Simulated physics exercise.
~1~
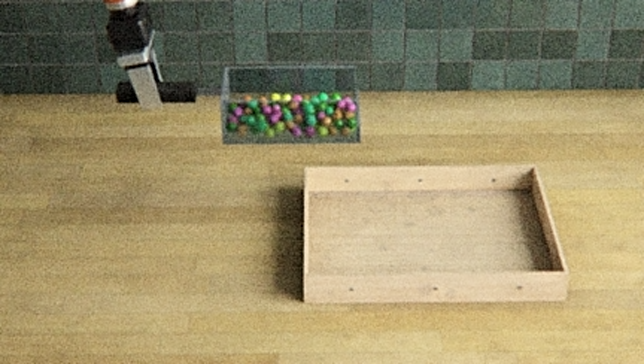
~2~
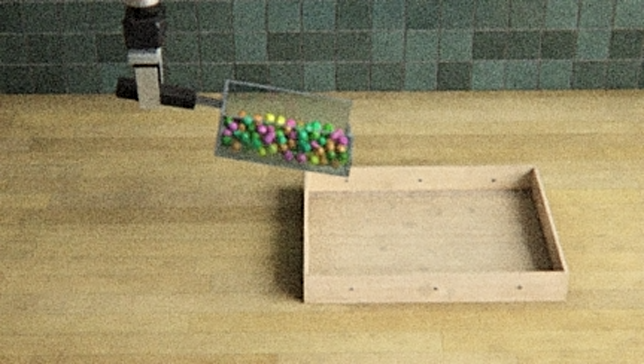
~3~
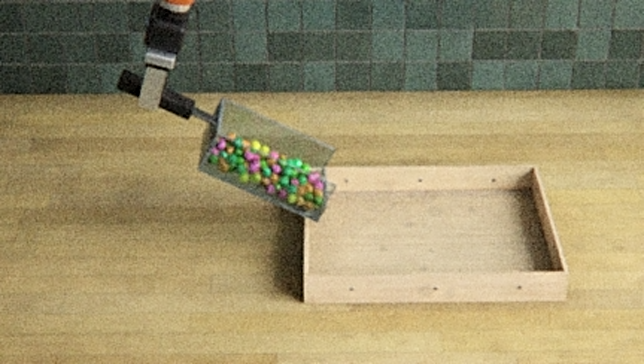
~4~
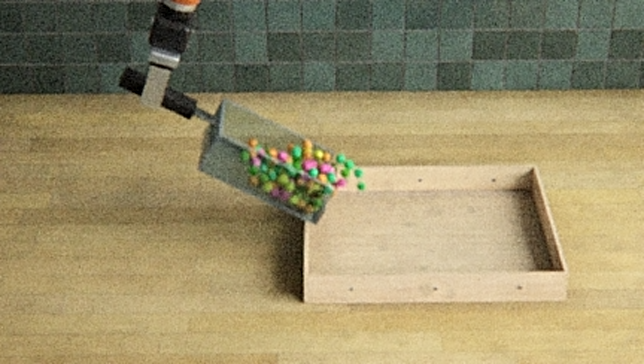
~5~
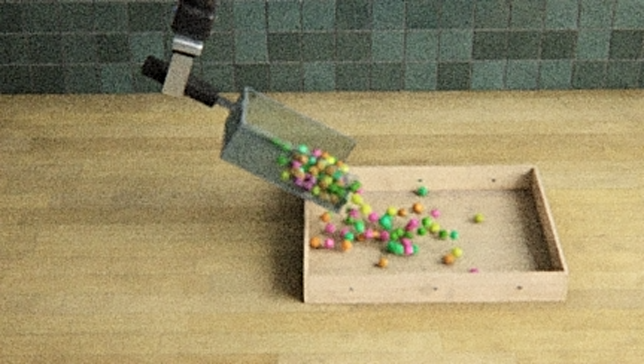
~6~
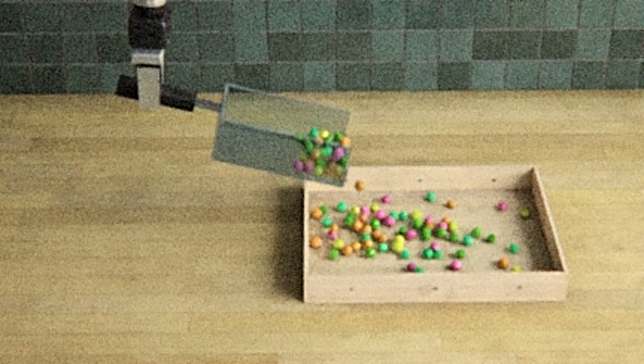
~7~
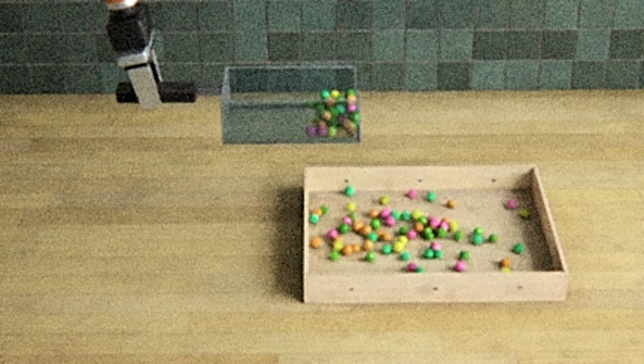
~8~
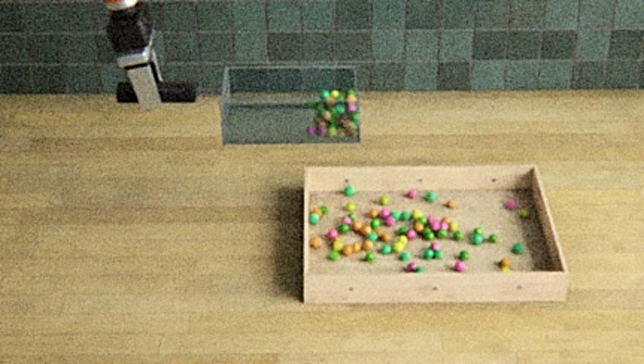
The video shows a robot gripper holding a clear box of colourful round sweets, tilting it down to the right and pouring many into a wooden tray below, then levelling it again, with most sweets scattered in the tray and a smaller cluster left at the box's right end.
